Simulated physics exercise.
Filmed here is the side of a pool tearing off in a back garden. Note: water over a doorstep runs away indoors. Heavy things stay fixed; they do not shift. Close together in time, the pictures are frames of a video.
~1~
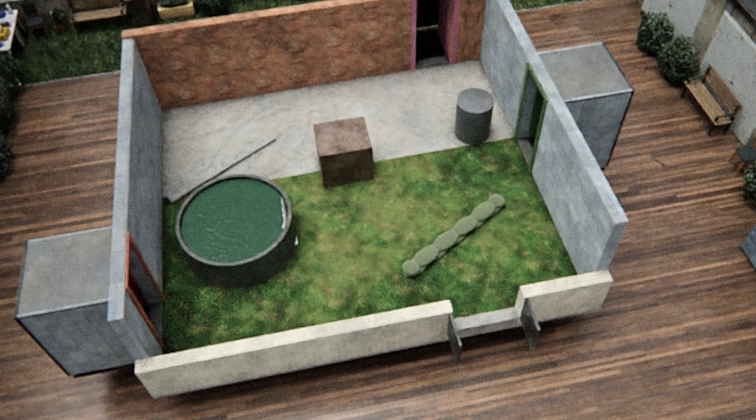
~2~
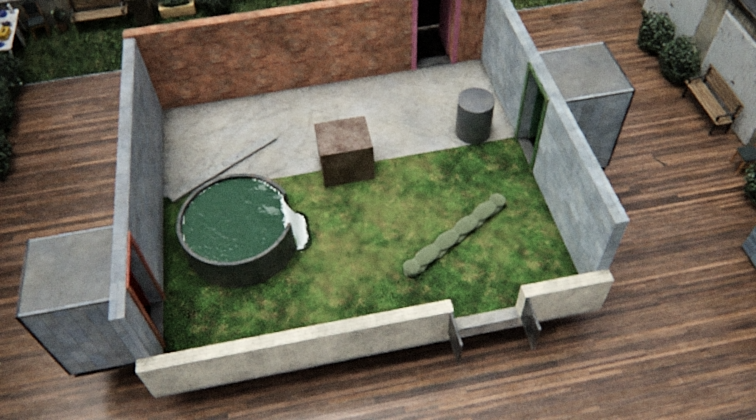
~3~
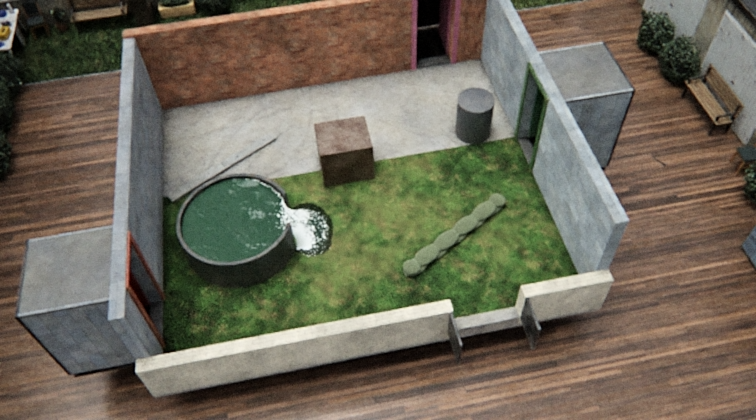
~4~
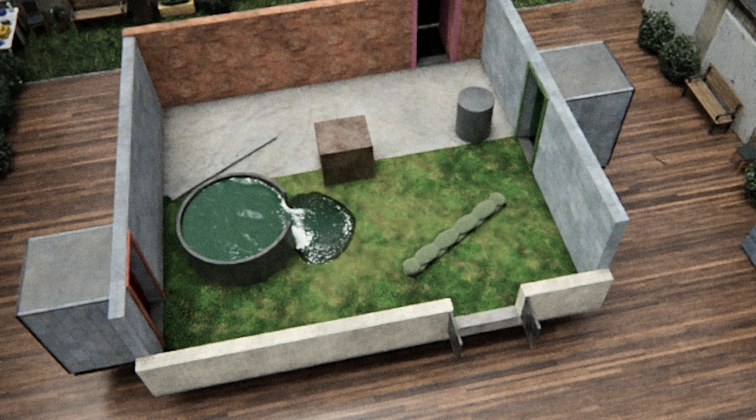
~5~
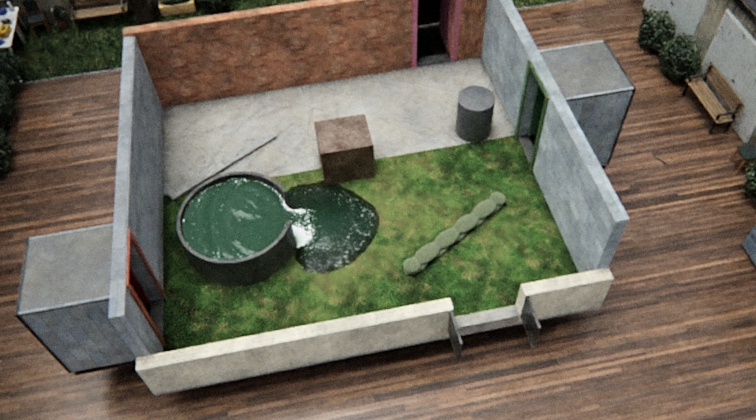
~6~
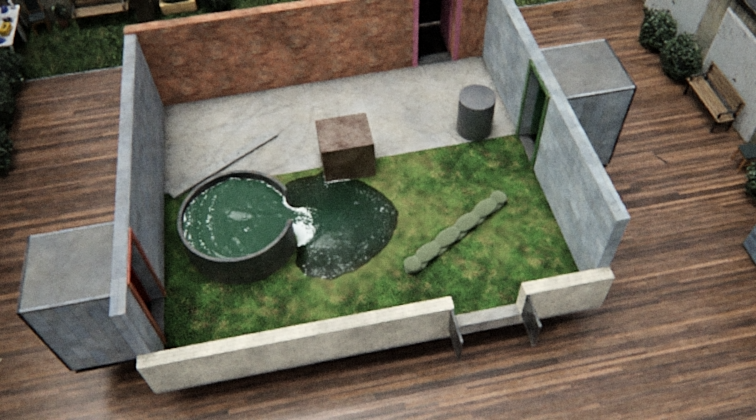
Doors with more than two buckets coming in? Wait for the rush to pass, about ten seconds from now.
Pink door: Two or fewer; red door: Two or fewer; green door: Over two.
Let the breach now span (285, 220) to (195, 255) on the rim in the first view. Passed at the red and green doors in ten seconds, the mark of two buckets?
For the red door, it overshoots; for the green door, it sits short of it.
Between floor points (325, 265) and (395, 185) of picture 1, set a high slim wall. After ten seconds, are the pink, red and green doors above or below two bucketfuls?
Okay, so the pink door comes in short, the red door ends up above, and the green door comes in short.
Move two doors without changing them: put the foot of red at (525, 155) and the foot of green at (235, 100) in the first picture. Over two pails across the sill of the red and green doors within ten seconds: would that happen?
In my view, the red one tops the limit, while the green one doesn't reach the mark.
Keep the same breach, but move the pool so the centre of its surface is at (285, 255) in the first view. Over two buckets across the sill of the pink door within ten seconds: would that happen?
Pink falls short.
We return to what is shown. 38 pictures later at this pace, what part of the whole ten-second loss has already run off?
I make it 60 per cent.
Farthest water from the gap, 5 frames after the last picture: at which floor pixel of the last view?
At roughly (444, 206).
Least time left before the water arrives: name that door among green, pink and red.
That is the green-painted one.
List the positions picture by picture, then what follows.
The pool at (235, 220) is whole and still, in the first picture.
The front is at (305, 246), out from the gap at (292, 225), in the second picture.
The front is at (327, 247), out from the gap at (292, 225), in the third picture.
The front is at (352, 224), out from the gap at (292, 224), in the fourth picture.
The front is at (375, 217), out from the gap at (292, 223), in the fifth picture.
The front is at (393, 215), out from the gap at (293, 221), in the sixth picture.
A moment on, water covers 15 % of the floor; the pink door not reached, the red door not reached, the green door not reached.
Next, water covers 25 % of the floor; the pink door not reached, the red door not reached, the green door not reached.
Then, water covers 40 % of the floor; the pink door not reached, the red door not reached, the green door under two buckets in.
Later, water covers 65 % of the floor; the pink door wet at the sill, nothing in, the red door not reached, the green door over two buckets in.
In the end, water covers 85 % of the floor; the pink door wet at the sill, nothing in, the red door wet at the sill, nothing in, the green door far over two buckets in.
